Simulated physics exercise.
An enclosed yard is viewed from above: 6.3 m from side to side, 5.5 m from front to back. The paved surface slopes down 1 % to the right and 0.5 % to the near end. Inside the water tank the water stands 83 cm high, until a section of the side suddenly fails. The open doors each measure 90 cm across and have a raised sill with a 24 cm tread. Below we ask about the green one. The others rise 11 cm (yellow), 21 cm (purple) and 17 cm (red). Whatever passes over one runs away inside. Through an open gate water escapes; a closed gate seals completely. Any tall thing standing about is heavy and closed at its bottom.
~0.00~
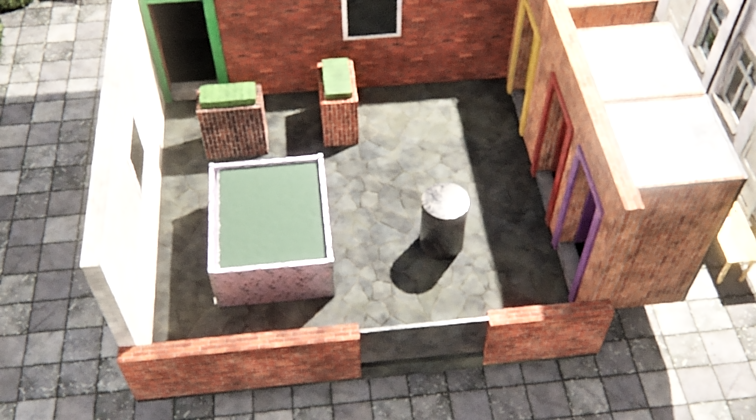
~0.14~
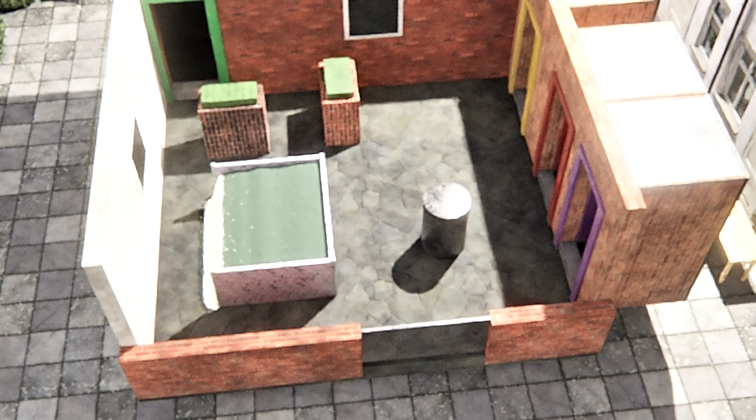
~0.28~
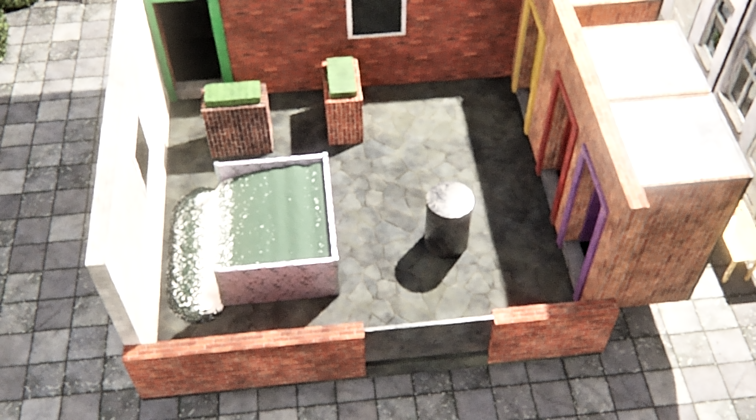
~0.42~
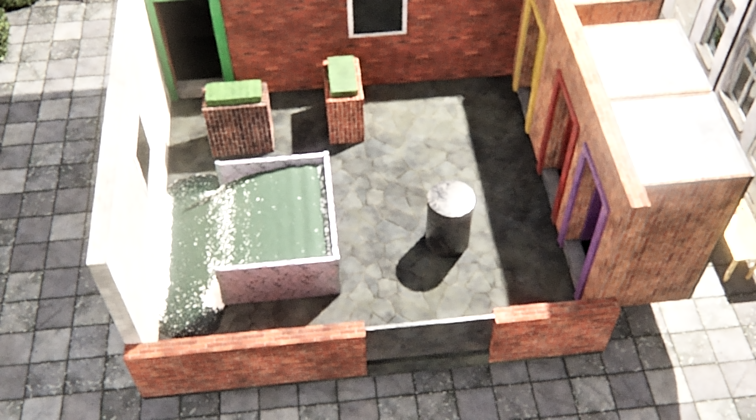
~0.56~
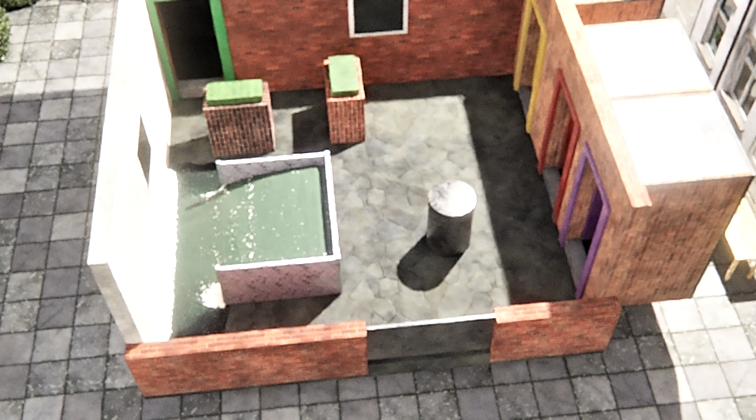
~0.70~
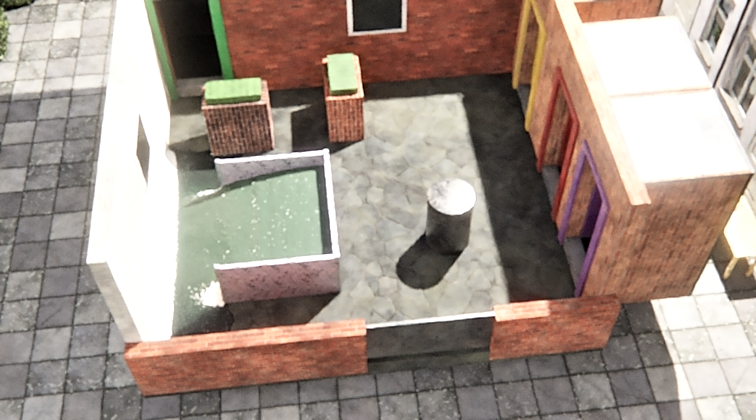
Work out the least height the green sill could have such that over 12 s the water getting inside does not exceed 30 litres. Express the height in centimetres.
The least height is about 34 cm.
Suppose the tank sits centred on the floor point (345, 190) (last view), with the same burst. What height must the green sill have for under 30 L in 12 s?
26 cm, give or take.
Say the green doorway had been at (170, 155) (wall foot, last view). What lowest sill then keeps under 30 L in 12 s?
Minimum: About 12.5 cm.
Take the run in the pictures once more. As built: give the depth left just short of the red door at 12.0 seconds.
Depth: Near 9.0 cm.
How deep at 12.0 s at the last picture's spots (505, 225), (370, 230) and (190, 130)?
Roughly 9, then 6, then 6 cm.
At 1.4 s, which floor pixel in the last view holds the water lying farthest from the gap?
The tip of the flood lies near (171, 101).
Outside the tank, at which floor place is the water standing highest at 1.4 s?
At about pixel (158, 358).
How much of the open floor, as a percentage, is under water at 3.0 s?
Around 65 per cent of the floor.
After 1.4 s water covers 20 % of the floor, deepest (66 cm) near (158, 358); 21 cm at the green door, 0 litres in over its 22 cm sill.
After 3.0 s water covers 65 % of the floor, deepest (29 cm) near (201, 99); 29 cm at the green door, 117 litres in over its 22 cm sill.
After 12.0 s water covers 95 % of the floor, deepest (17 cm) near (395, 346); 5 cm at the green door, 128 litres in over its 22 cm sill.
At the green door as built, the water arrived by 1.3 s and peaked near 40 cm at 2.0 s.
With a sill of 28 cm, 67 litres would have come in within the 12 s; with 37.5 cm, 17 litres. So under 30 litres takes about 34 cm.
